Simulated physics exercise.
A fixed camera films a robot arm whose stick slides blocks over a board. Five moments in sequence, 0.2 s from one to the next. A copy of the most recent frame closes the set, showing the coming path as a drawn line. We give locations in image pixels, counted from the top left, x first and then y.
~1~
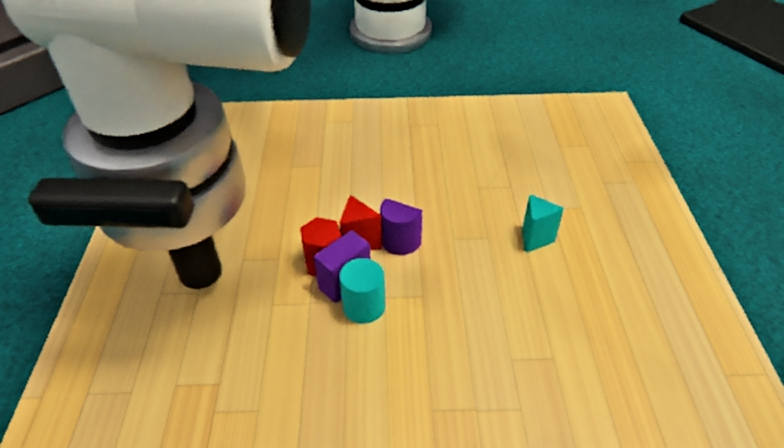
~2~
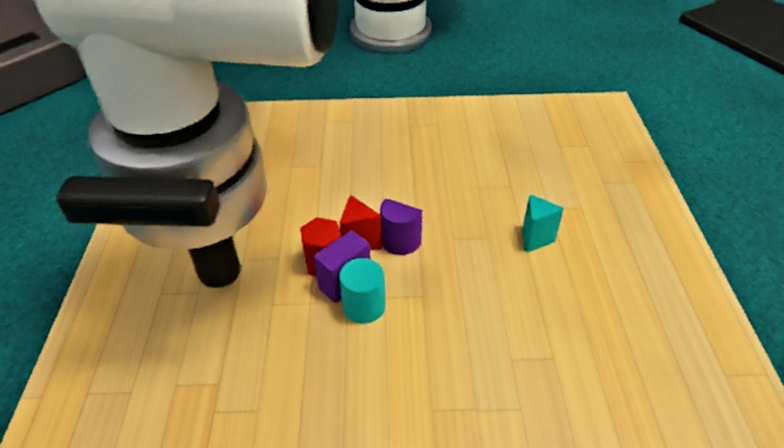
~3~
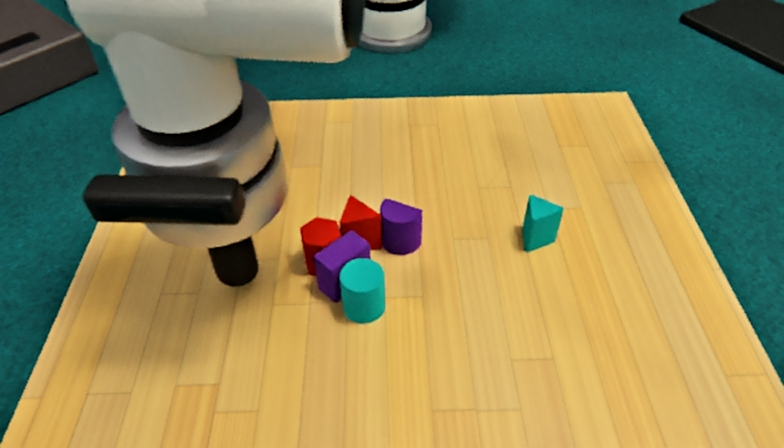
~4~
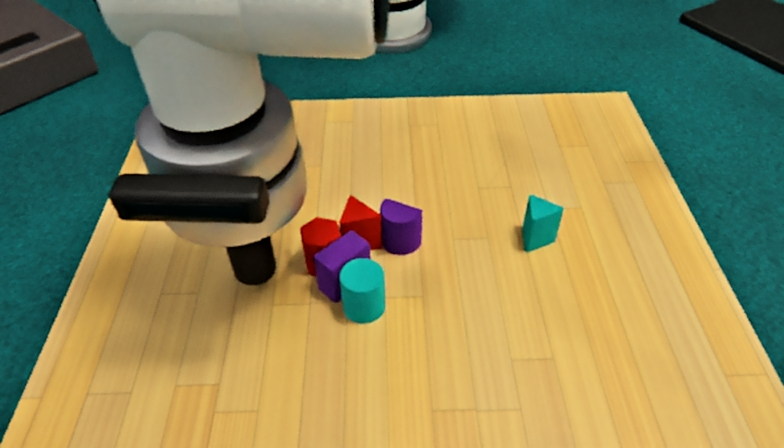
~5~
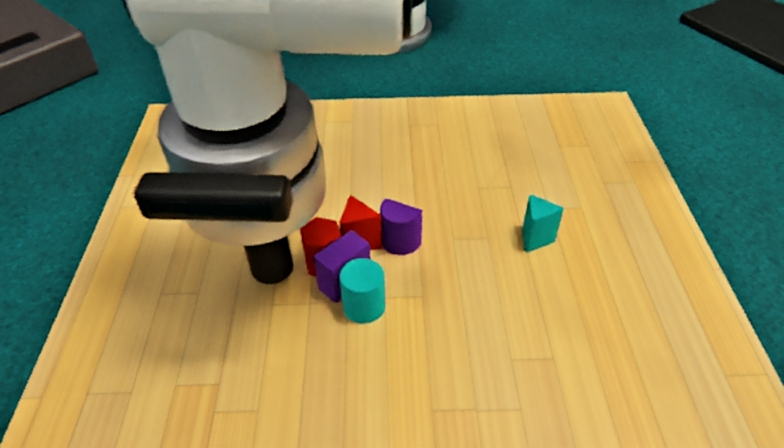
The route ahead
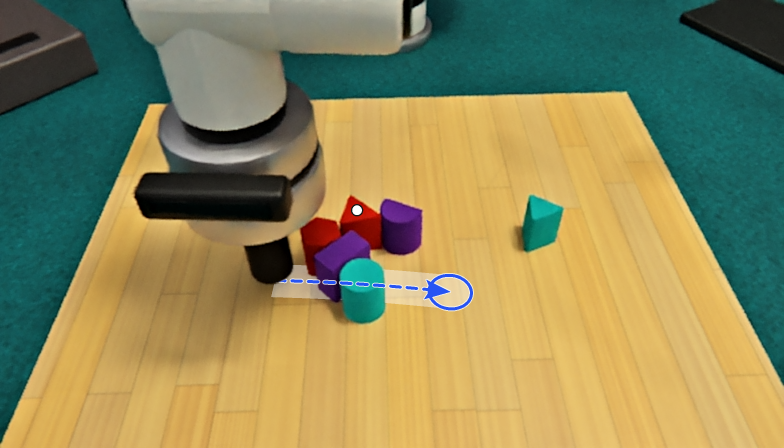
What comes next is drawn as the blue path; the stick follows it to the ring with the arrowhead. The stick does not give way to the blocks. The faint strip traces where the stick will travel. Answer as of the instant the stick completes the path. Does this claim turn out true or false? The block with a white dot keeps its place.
My answer: False.
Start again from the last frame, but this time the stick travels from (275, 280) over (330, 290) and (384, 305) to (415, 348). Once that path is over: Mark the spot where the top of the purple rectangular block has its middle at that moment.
For the centre of its top, I'd go with (397, 245).
The drawn path runs in a line from (275, 280) to (450, 292); the dot is on the red triangular piece.
The first path, step by step. One third of the way, stick at (332, 272); red hexagonal block at (341, 221), turned 70° anticlockwise; purple rectangular block at (373, 244), turned 20° anticlockwise; red triangular piece at (365, 201), turned 35° clockwise; turquoise disc at (387, 280).
Two thirds of the way, stick at (392, 276); red hexagonal block at (342, 220), turned 70° anticlockwise; purple rectangular block at (423, 238), turned 90° anticlockwise; red triangular piece at (365, 200), turned 35° clockwise; turquoise disc at (405, 287).
At the end, stick at (451, 281); red hexagonal block at (342, 220), turned 70° anticlockwise; purple rectangular block at (448, 230), turned 120° anticlockwise; red triangular piece at (365, 200), turned 35° clockwise; turquoise disc at (416, 291).
